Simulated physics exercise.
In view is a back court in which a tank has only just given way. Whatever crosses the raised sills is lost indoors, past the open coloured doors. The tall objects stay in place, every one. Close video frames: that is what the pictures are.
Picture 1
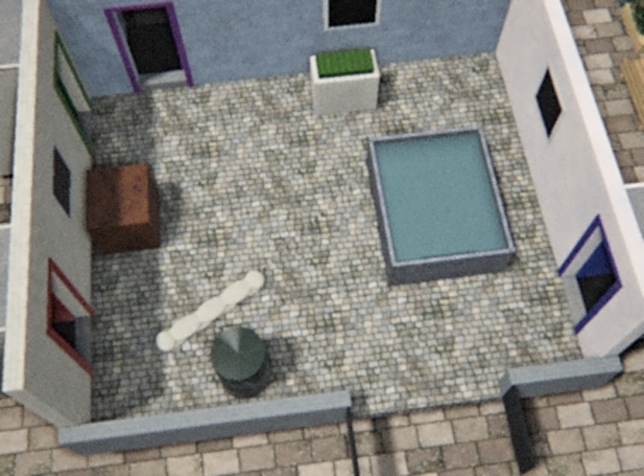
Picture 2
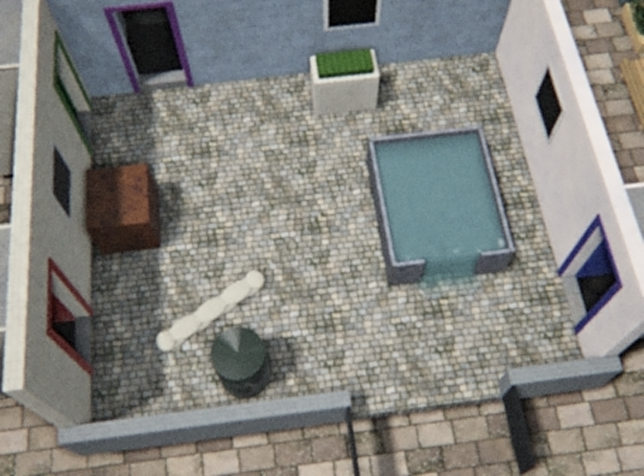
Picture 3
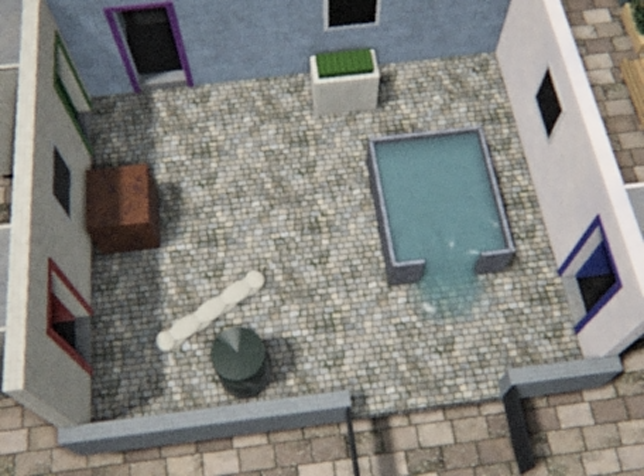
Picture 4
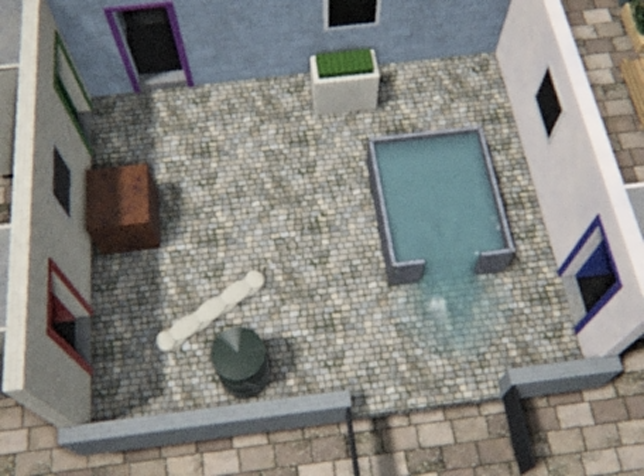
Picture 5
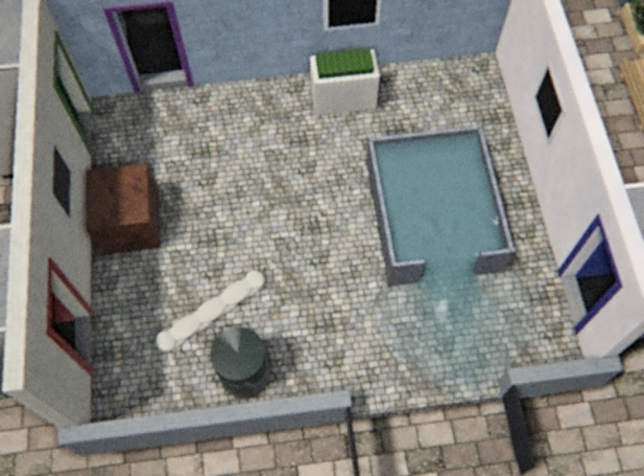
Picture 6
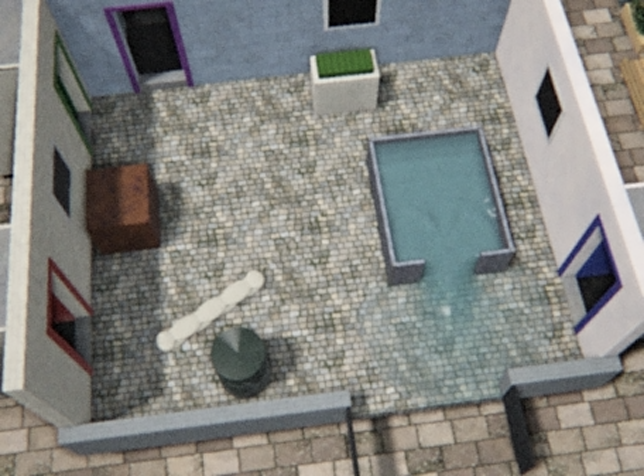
The clip shows a walled, cobbled courtyard where a raised rectangular tank of water opens at its front wall, and water pours through the gap, spreading across the paving toward the viewer in a thin, widening sheet.
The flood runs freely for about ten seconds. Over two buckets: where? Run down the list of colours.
Most likely the red door gets two buckets or less, most likely the purple door gets two buckets or less, most likely the blue door gets too much water, most likely the green door gets two buckets or less.
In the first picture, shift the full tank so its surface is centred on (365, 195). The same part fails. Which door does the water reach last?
That would be the one in purple.
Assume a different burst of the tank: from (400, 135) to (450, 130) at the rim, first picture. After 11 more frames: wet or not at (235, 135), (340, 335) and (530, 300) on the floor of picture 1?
Submerged, unwetted, unwetted.
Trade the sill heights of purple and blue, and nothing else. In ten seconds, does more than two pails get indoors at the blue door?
Note: Blue door comes in below.
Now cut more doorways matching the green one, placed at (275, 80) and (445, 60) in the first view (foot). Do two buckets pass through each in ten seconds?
In turn, the first comes in lower and the second comes in higher.
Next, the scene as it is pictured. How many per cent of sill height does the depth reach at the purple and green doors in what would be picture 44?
Near 0 per cent and 0 per cent, respectively.
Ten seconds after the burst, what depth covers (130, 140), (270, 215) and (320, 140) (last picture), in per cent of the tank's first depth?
Readings in order: Around 0, 0 and 0 %.
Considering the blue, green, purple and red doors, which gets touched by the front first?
The blue door, I reckon.
A moment on, water covers 15 % of the floor; the red door not reached, the purple door not reached, the blue door wet at the sill, nothing in, the green door not reached.
Next, water covers 15 % of the floor; the red door not reached, the purple door not reached, the blue door under two buckets in, the green door not reached.
Then, water covers 25 % of the floor; the red door not reached, the purple door not reached, the blue door over two buckets in, the green door not reached.
Later, water covers 30 % of the floor; the red door wet at the sill, nothing in, the purple door not reached, the blue door over two buckets in, the green door not reached.
In the end, water covers 45 % of the floor; the red door wet at the sill, nothing in, the purple door not reached, the blue door far over two buckets in, the green door not reached.
